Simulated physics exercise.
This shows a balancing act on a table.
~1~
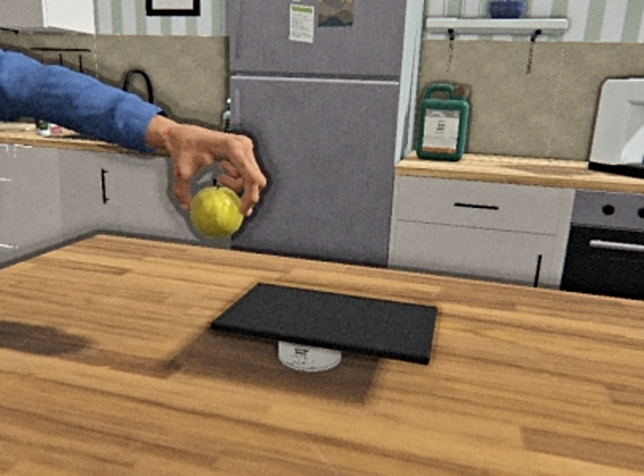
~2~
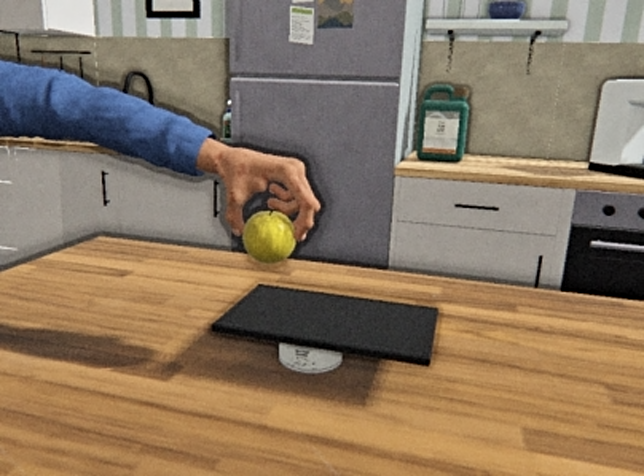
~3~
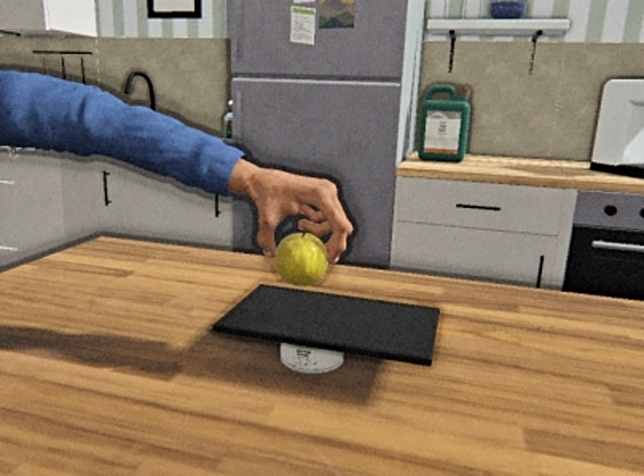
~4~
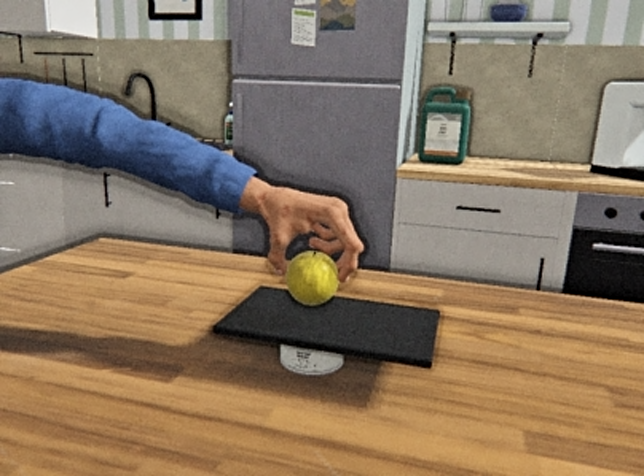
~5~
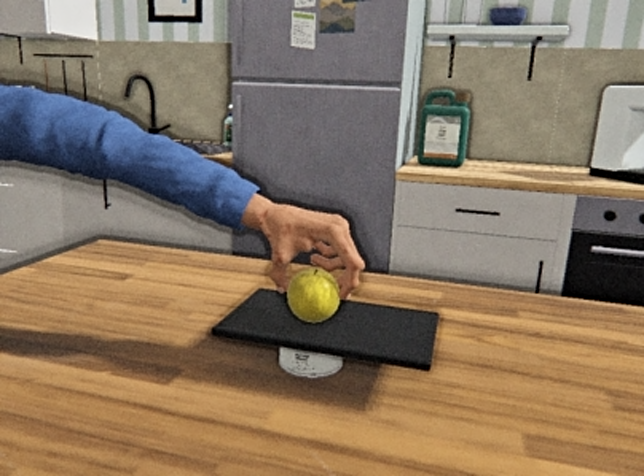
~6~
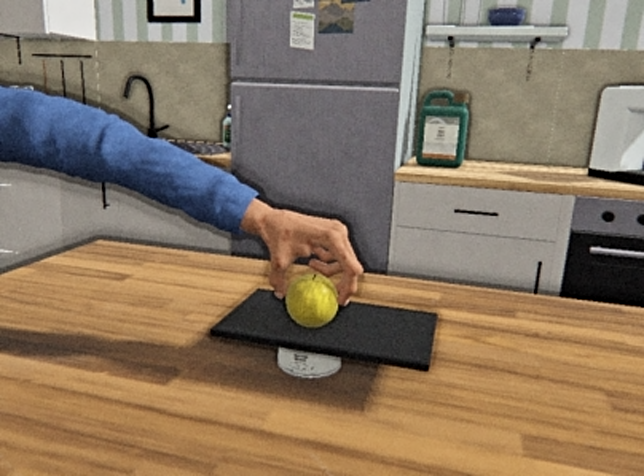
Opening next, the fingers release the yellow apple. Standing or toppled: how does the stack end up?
The stack ends up standing.
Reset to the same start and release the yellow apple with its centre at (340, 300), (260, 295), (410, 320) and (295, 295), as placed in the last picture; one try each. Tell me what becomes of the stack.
Try 1: Stands; try 2: Stands; try 3: Topples; try 4: Stands.
Then, 0.10 s later than the last frame, all is still.
Then, 0.40 s later than the last frame, yellow apple resting near (312, 301).
When it is over, all 3 as before. End places, in pixels of the last picture, yellow apple near (312, 301). The stack keeps its balance.
